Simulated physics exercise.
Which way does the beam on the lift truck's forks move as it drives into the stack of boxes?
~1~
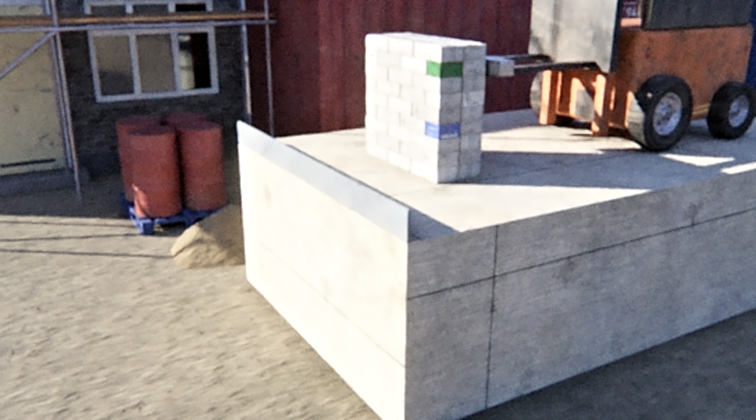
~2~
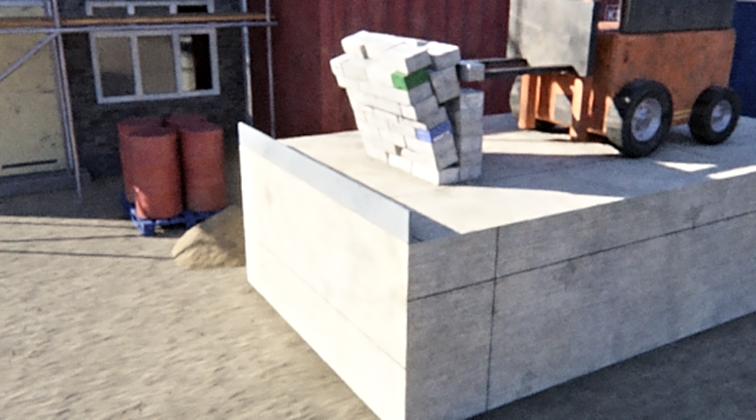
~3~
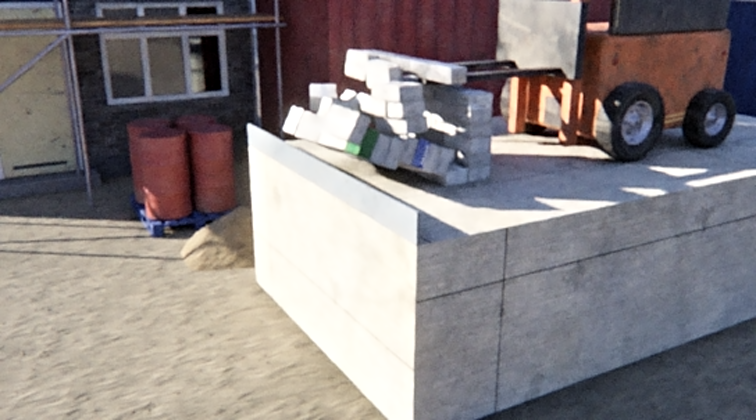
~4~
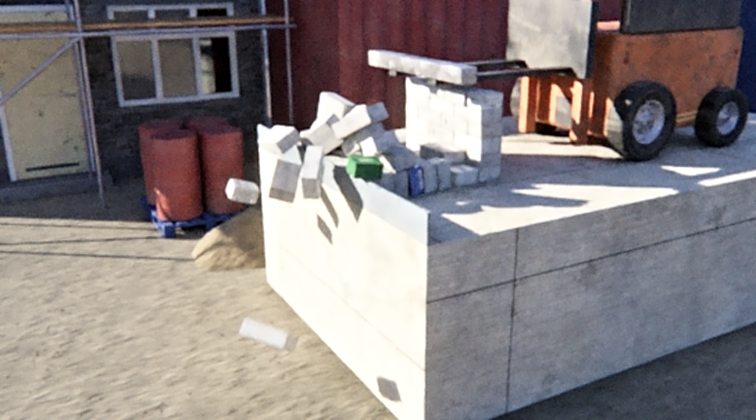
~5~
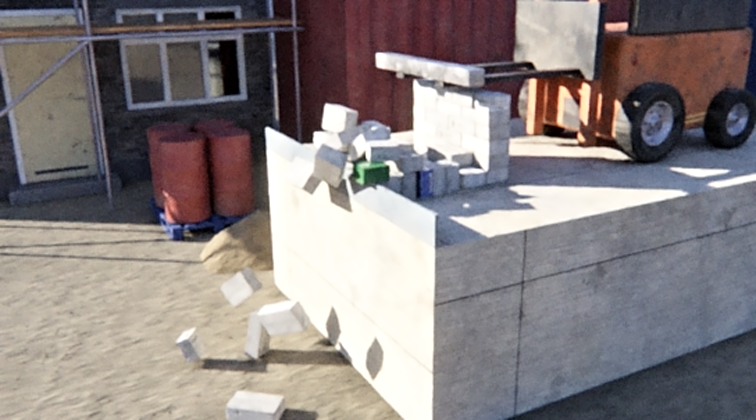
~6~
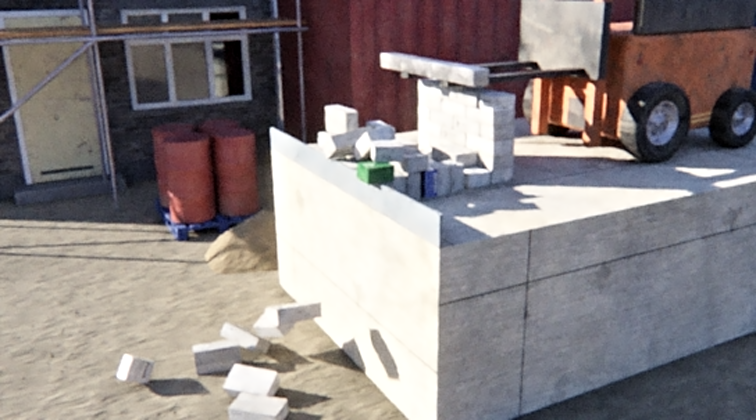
The beam moves to the left, pushing into the upper part of the stack.
